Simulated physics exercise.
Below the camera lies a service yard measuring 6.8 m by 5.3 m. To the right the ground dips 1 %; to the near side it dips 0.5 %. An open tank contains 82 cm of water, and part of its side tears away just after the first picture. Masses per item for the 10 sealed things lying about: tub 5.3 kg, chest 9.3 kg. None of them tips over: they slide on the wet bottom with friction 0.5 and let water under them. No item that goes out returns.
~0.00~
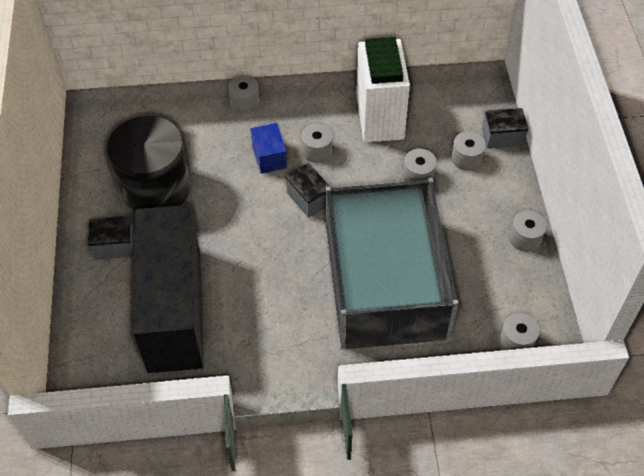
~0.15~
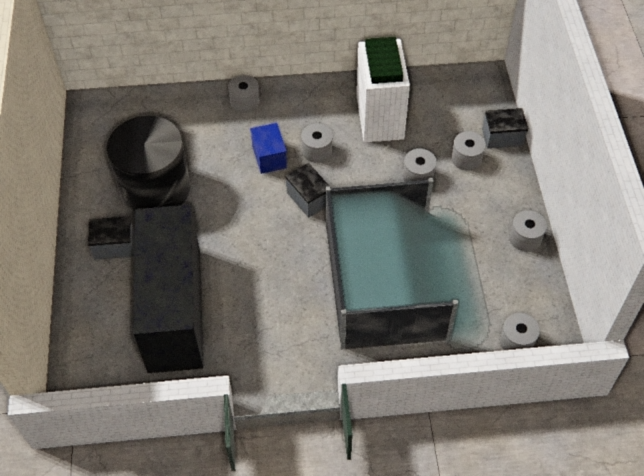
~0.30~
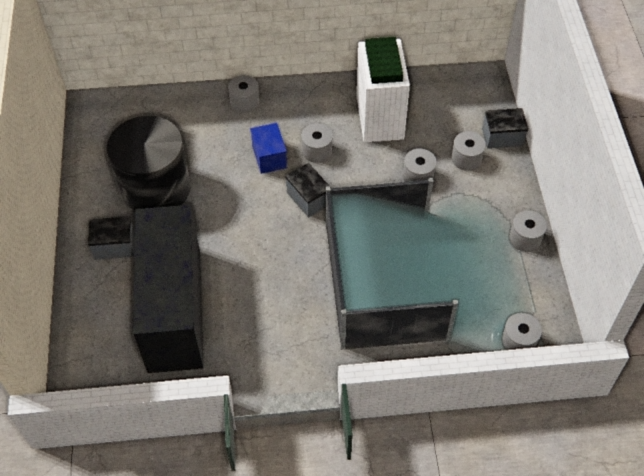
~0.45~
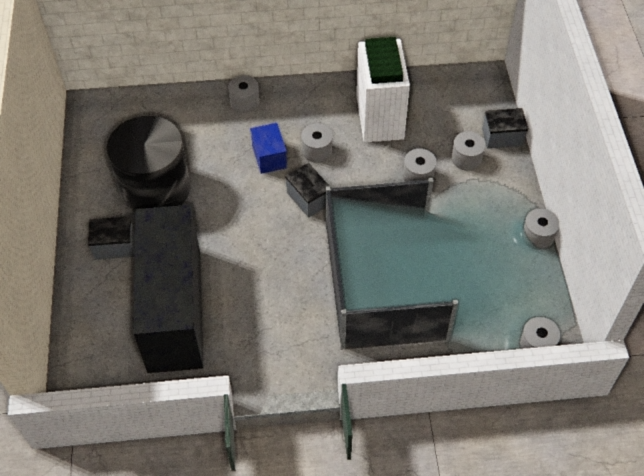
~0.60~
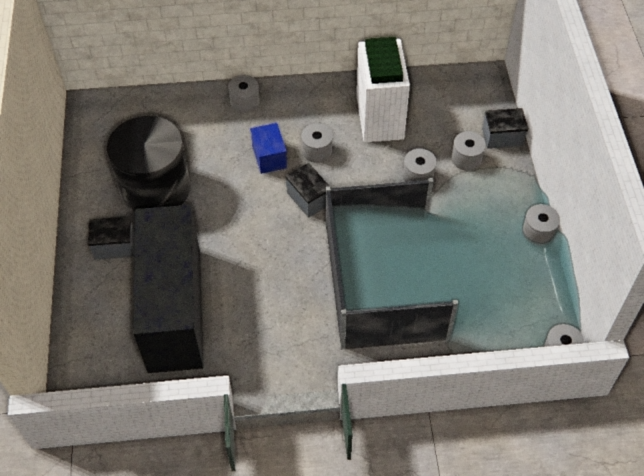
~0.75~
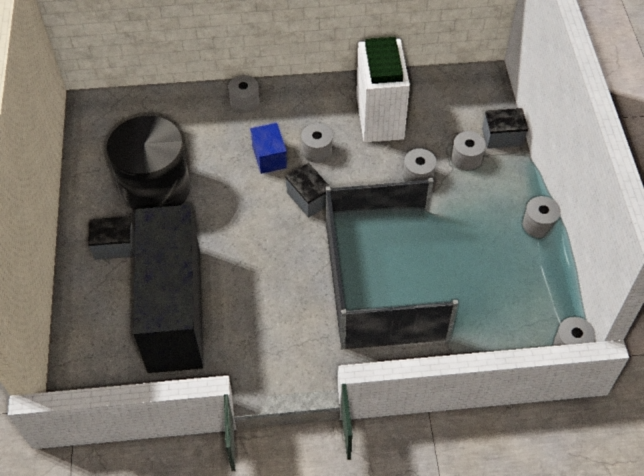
In the video, the right side of an open water tank in a walled yard gives way and water spreads across the ground toward the right wall, shifting two grey cylinders while the blue chest stays still.
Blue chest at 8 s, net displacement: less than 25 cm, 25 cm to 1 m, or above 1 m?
25 cm to 1 m.
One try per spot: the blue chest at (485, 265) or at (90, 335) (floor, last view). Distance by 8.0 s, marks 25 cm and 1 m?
Try one, it is swept a long way; try two, it keeps its spot.
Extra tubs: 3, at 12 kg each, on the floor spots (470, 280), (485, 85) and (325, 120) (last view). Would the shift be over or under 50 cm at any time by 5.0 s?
Well, in that order it's higher, higher and lower.
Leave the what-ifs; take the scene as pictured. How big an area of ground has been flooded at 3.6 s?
The covered patch comes to about 21 m2.
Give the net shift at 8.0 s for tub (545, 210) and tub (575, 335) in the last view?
First 600 cm, then 450 cm.
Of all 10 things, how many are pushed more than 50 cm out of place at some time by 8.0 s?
By my tally, 9.
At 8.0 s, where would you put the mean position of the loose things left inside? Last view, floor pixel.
Centred roughly on (215, 195).
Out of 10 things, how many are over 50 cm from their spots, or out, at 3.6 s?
5.
After 1.6 s the blue chest is near (268, 139), 0.0 m from its start, aground; 0 of 10 are out; 2 afloat.
After 3.6 s the blue chest is near (268, 139), 0.0 m from its start, aground; 0 of 10 are out; 3 afloat.
After 5.6 s the blue chest is near (267, 140), 0.0 m from its start, afloat; 0 of 10 are out; 5 afloat.
After 8.0 s the blue chest is near (235, 156), 0.6 m from its start, afloat; 0 of 10 are out; 9 afloat.
